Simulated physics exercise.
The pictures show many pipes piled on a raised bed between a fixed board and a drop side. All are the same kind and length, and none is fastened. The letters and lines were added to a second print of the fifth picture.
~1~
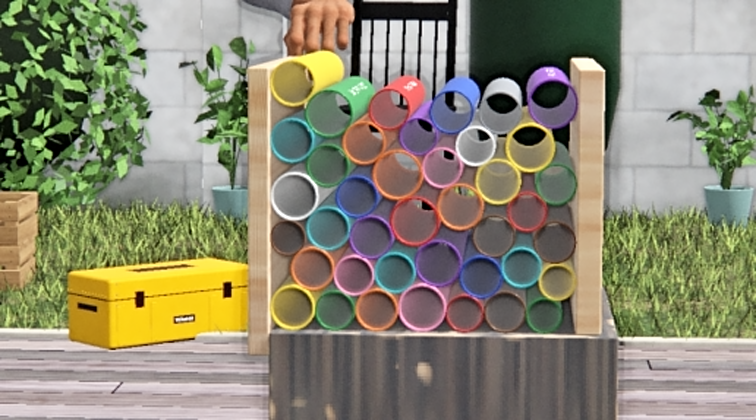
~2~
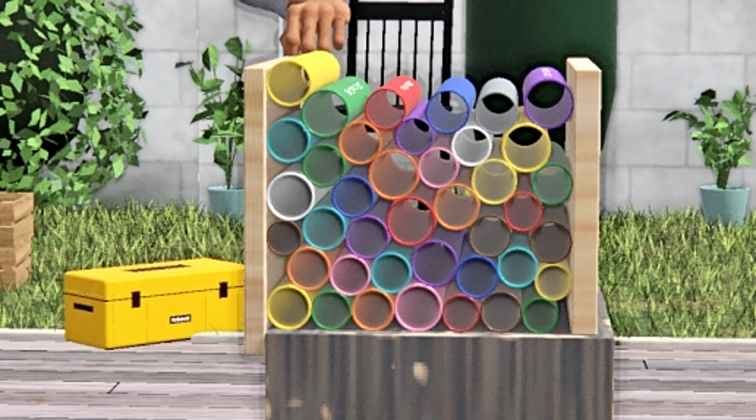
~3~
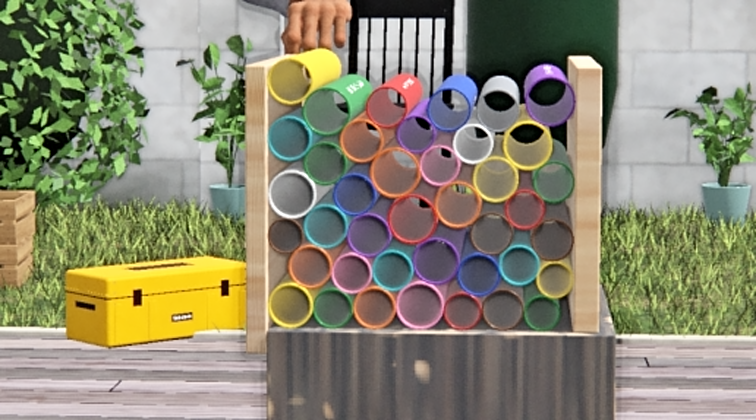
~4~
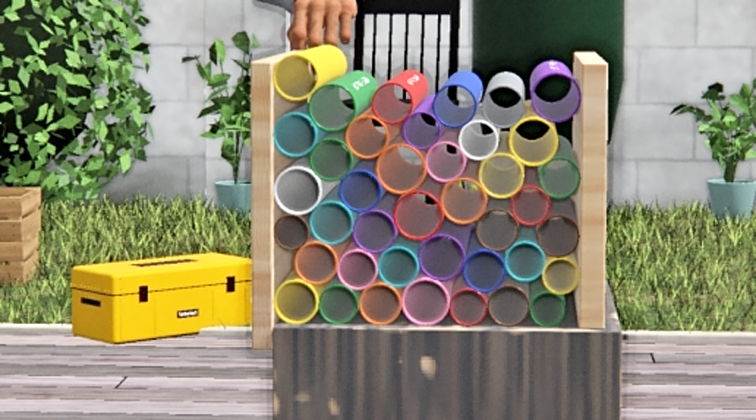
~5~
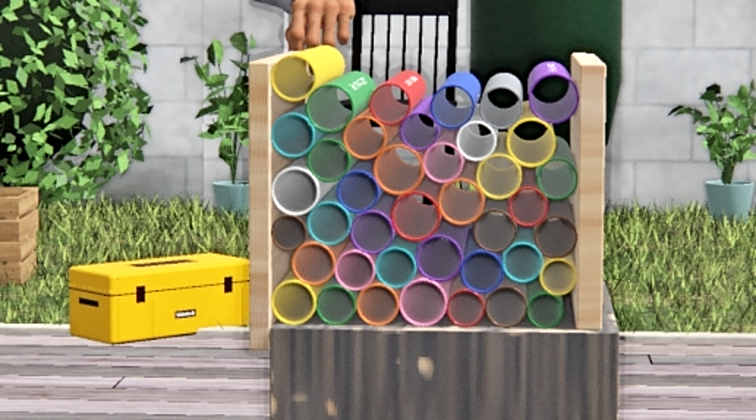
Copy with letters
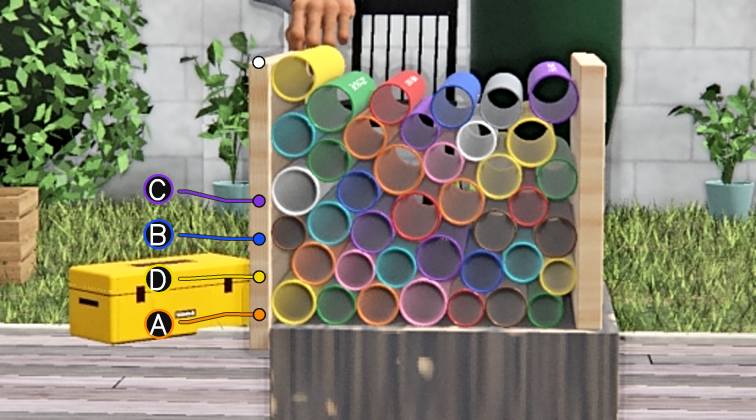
We see colourful pipes of the same kind stacked between two wooden side boards on a grey block, beside a yellow toolbox, with a hand above the upper left; the view shifts slightly while the pipes show little or no movement.
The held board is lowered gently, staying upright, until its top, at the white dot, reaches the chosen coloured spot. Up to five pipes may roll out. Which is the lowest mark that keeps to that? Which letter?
Slide it to C.
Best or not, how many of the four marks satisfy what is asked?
One of them.
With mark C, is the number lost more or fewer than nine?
Fewer than nine.
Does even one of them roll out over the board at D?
At D: Yes.
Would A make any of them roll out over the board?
Yes.
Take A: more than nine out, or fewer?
At A, more than nine.
On the marked copy, A at (259, 314); B at (259, 239); C at (259, 201); D at (259, 277); the white dot at (259, 63).
With C. Early on, top of the board (271, 128).
Further on, top of the board (271, 200).
At the end, top of the board (271, 200), three out over the board.
As for the rest, A more than five out over the board; B more than five out over the board; D more than five out over the board.
